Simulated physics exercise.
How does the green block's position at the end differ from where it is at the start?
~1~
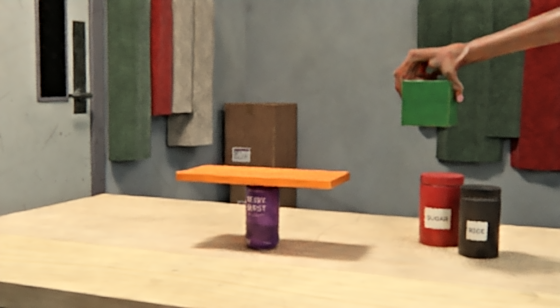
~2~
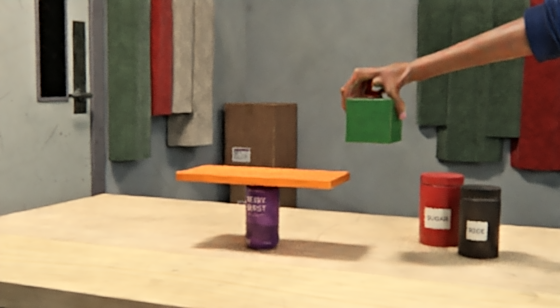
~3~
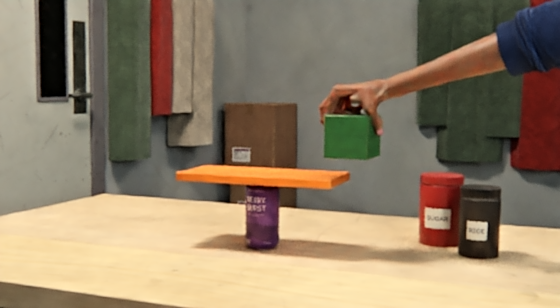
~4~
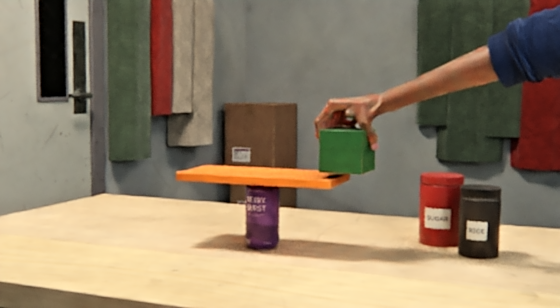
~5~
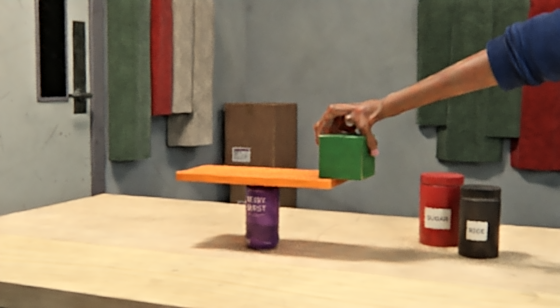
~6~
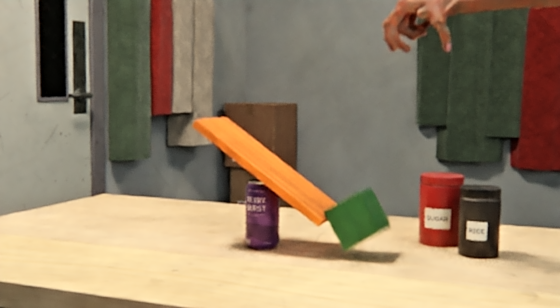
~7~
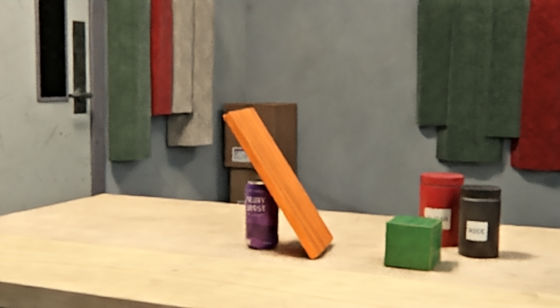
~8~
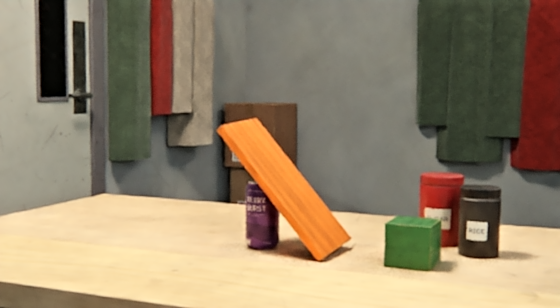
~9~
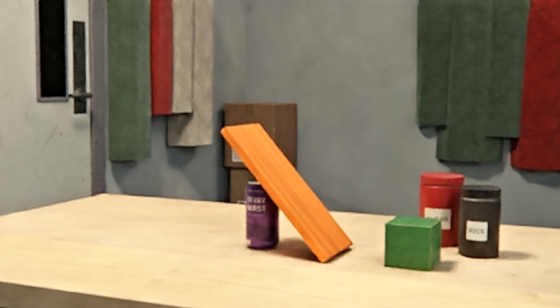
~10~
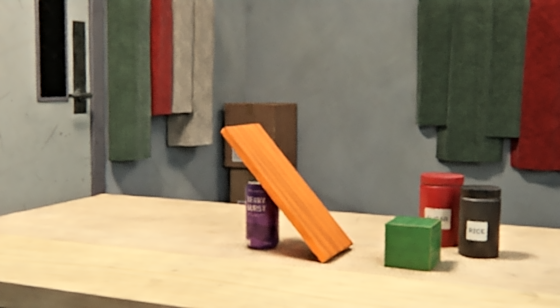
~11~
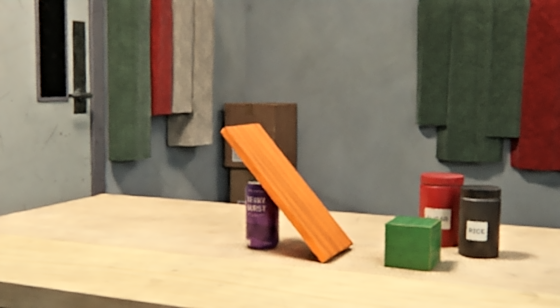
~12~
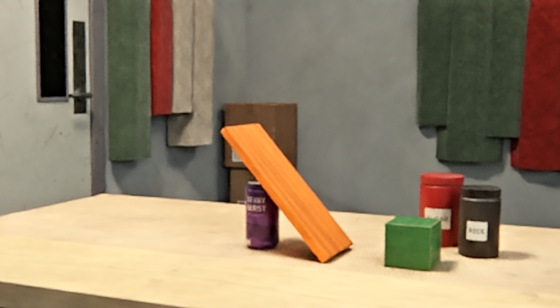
At the start the green block is held in the air by a hand above the red and black jars. At the end it rests on the table, just in front of the jars and to the right of the leaning orange board.
On a wooden table, a hand setting a green block on an orange board's end, the block tumbling off, the board left leaning on a purple can.
